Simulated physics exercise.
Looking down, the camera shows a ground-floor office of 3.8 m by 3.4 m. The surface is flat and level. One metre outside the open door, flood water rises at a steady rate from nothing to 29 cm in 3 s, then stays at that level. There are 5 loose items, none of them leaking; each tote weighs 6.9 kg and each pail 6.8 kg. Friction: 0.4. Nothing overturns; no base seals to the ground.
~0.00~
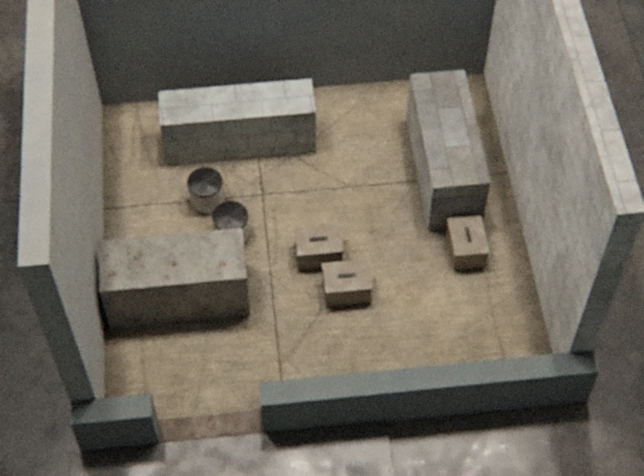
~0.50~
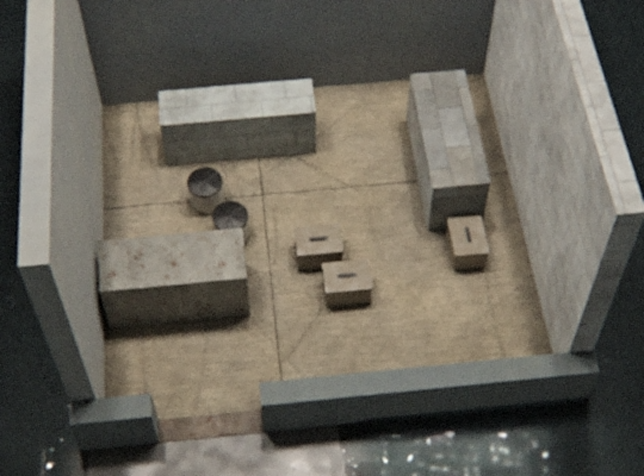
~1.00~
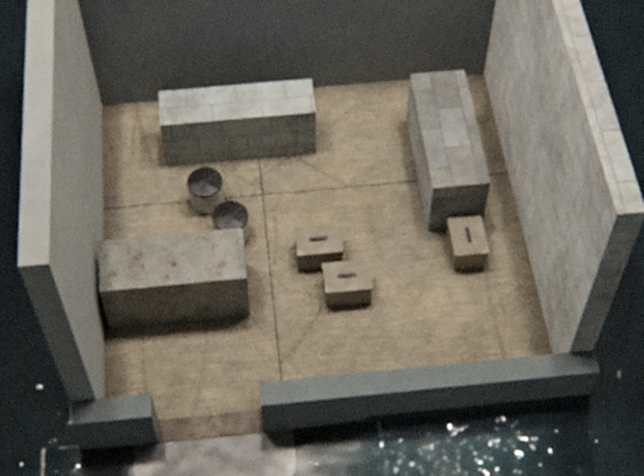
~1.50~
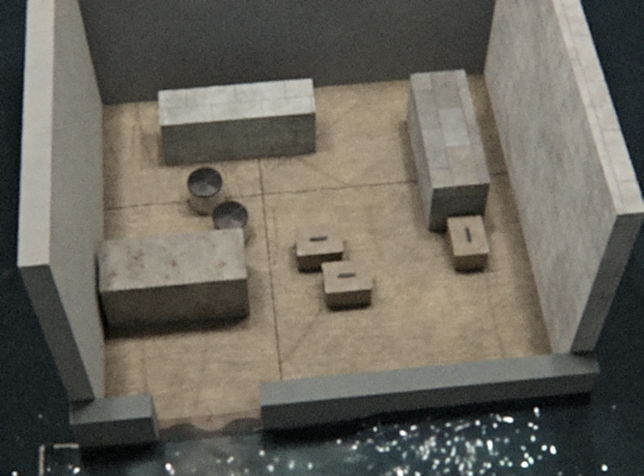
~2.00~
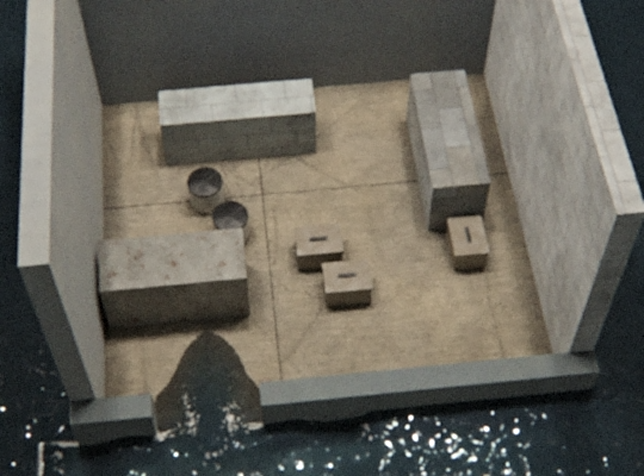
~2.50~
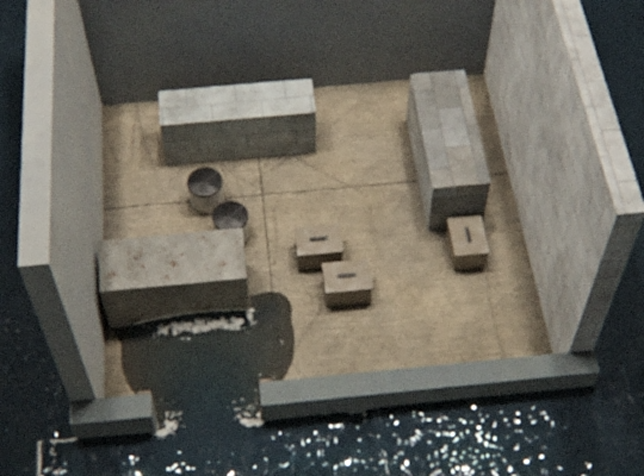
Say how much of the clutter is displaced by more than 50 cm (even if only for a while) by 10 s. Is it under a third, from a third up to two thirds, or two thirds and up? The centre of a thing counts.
The tally is moderate.
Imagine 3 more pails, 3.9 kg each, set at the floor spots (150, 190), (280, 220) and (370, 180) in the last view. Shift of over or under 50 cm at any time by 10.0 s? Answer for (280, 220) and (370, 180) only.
Inside the limit, then above the limit.
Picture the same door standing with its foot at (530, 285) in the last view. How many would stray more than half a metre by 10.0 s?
5.
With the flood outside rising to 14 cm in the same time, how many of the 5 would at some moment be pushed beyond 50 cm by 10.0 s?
Count: 1.
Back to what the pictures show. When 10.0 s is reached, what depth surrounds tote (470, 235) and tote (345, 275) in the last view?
Some 16 cm at the first, some 11 cm at the second.
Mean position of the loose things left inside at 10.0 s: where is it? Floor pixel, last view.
The centre is close to (325, 191).
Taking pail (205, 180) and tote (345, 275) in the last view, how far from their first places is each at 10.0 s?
In that order: 0 cm, 80 cm.
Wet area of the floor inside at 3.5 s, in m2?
That flooded area is roughly 3.0 m2.
After 3.5 s 0 of 5 are over 50 cm from their spots; 0 afloat.
After 4.5 s 2 of 5 are over 50 cm from their spots; 0 afloat.
After 7.0 s 3 of 5 are over 50 cm from their spots; 2 afloat.
After 10.0 s 3 of 5 are over 50 cm from their spots, and 3 have been at some point; 3 afloat.
